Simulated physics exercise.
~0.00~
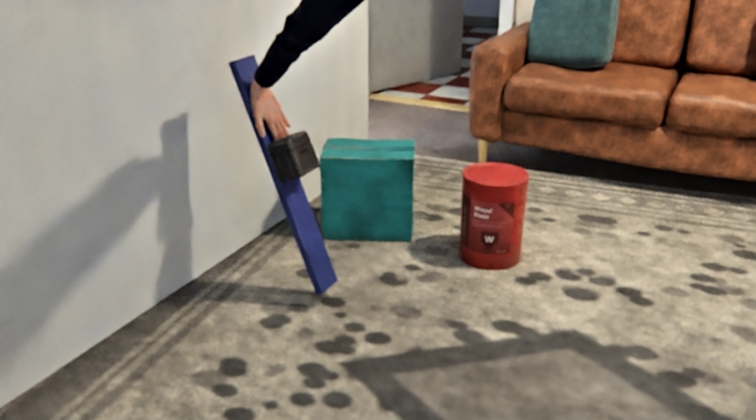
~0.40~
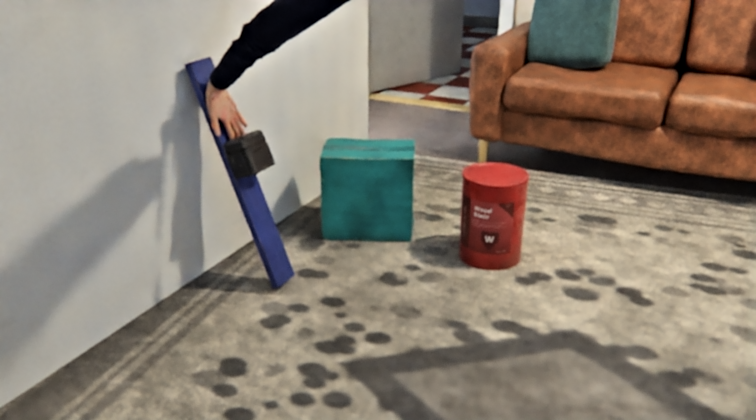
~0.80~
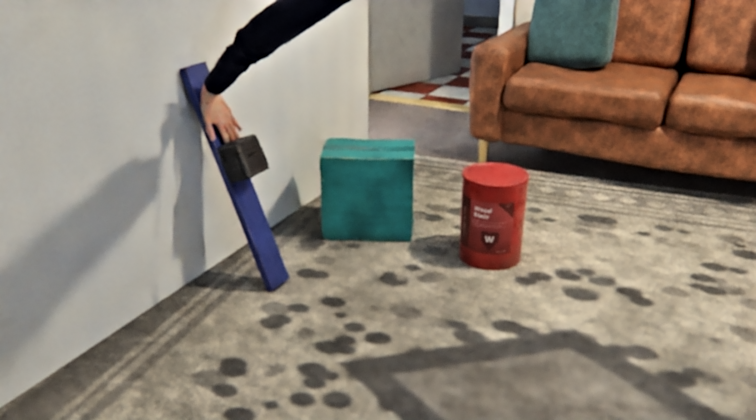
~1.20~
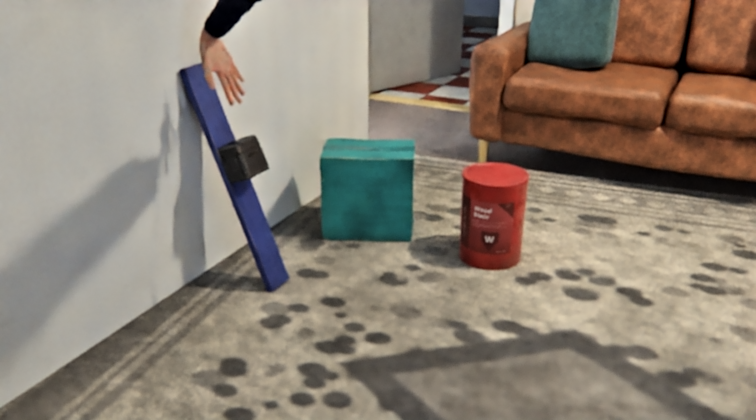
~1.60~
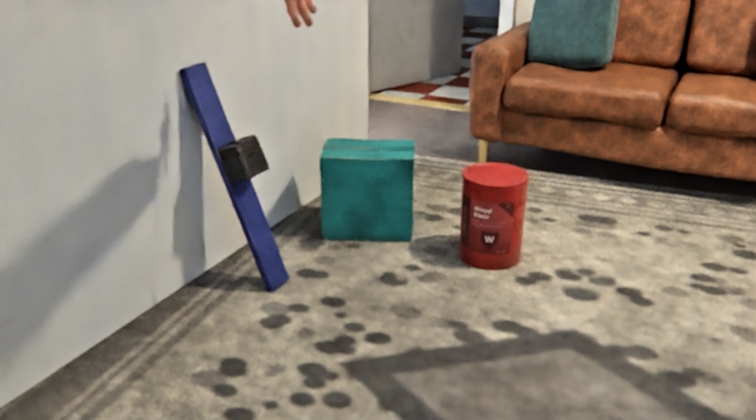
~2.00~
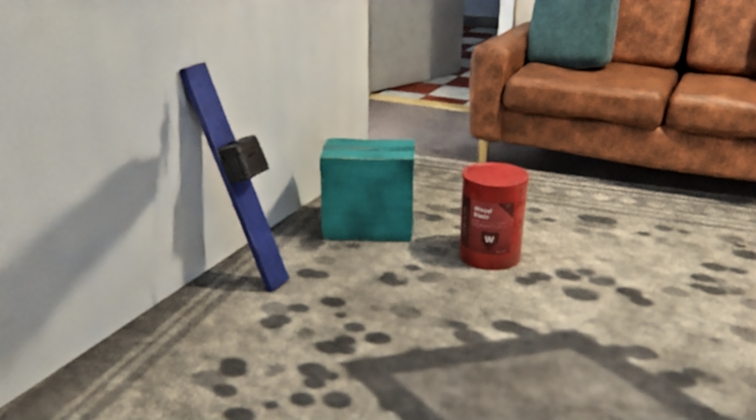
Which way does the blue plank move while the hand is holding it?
The blue plank moves to the left, and it is leaning against the wall when the hand lets go.
